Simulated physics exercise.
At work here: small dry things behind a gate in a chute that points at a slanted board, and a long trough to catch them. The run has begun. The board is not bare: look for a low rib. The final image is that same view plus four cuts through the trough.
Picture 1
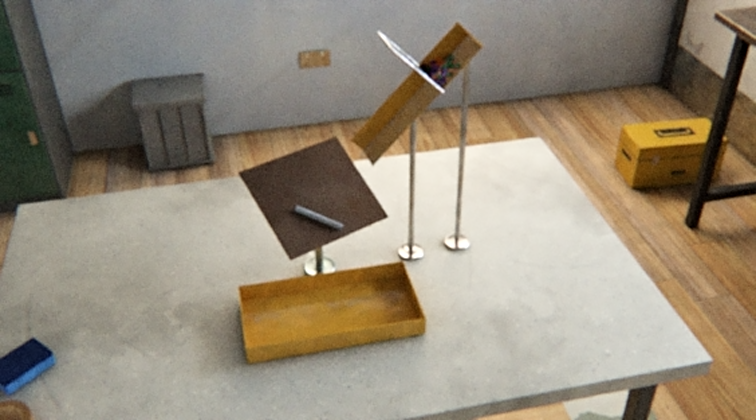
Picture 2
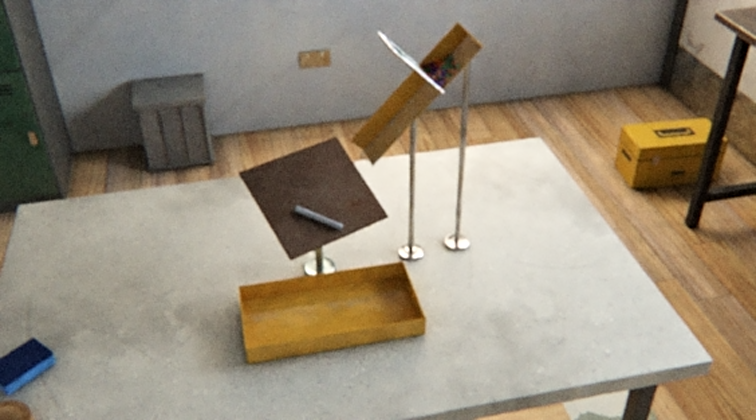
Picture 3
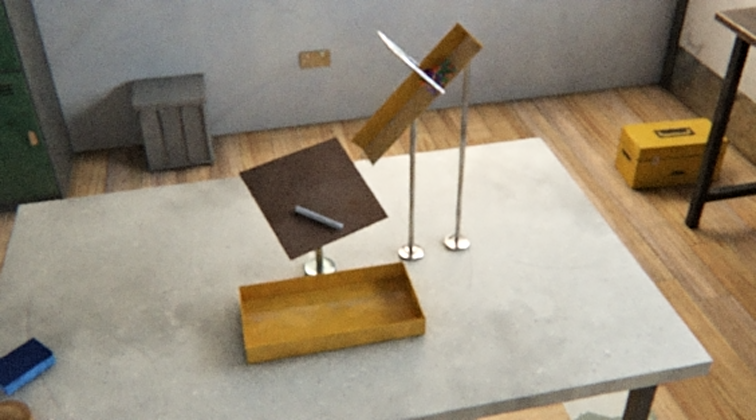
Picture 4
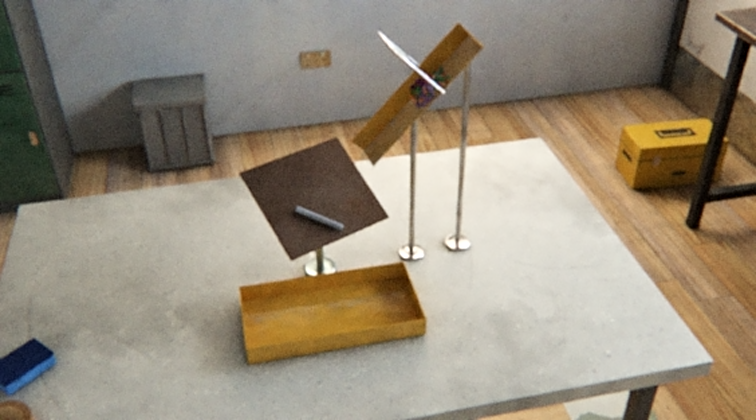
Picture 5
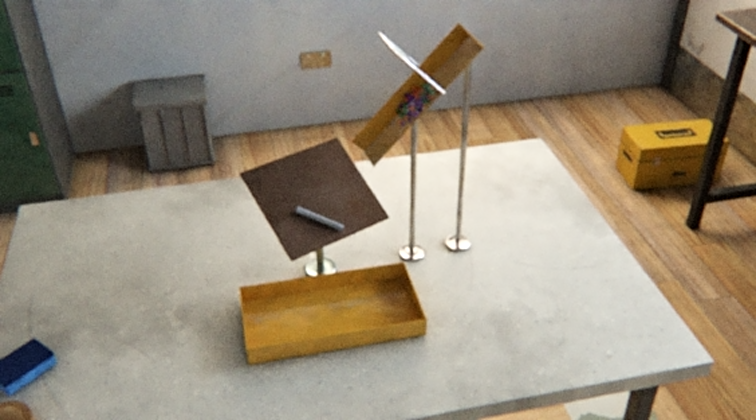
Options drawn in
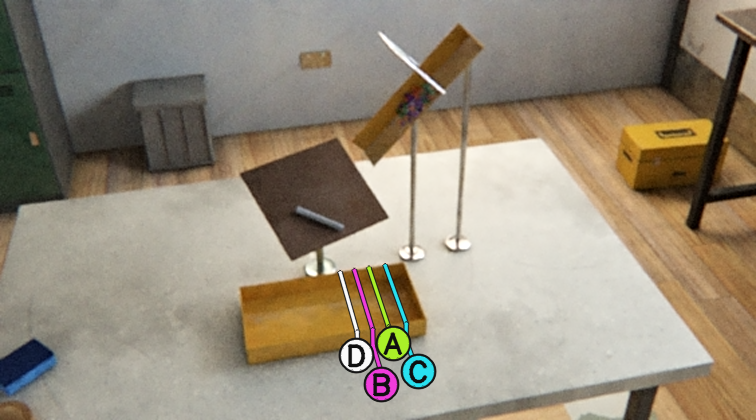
A small cluster of dark, colourful bits slid partway down a steep tan chute, passing beneath a thin white plate, while the tilted brown board with its grey rib and the empty yellowish trough stayed still.
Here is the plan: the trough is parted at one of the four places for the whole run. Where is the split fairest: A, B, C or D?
A is best.
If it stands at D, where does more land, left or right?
Right.
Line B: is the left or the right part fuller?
The right side.
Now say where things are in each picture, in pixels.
Load behind the gate at (439, 69), jelly beans; lip of the chute at (368, 158), sloping fairly steeply, in the first frame.
Middle of the board at (315, 195), tilted fairly steeply; middle of its low edge at (342, 238); of its high edge at (289, 154), in the second frame.
Front corners of the trough at (246, 348) and (426, 318), empty; front of the load at (421, 82), in the third frame.
Middle of the load at (428, 86); its front at (419, 105), about a quarter of the way to the lip; rib from (297, 207) to (343, 226), in the fourth frame.
Middle of the load at (416, 100); its front at (400, 122), about half of the way to the lip, in the fifth frame.
On the marked copy, line A crosses the front rim at (388, 326); line B crosses the front rim at (372, 328); line C crosses the front rim at (405, 323); line D crosses the front rim at (356, 331).
With A, of what is caught, about two thirds on the left of the divider, about a third on the right.
With B, of what is caught, a small part on the left of the divider, nearly all on the right.
With C, of what is caught, nearly all on the left of the divider, a small part on the right.
With D, of what is caught, a small part on the left of the divider, nearly all on the right.
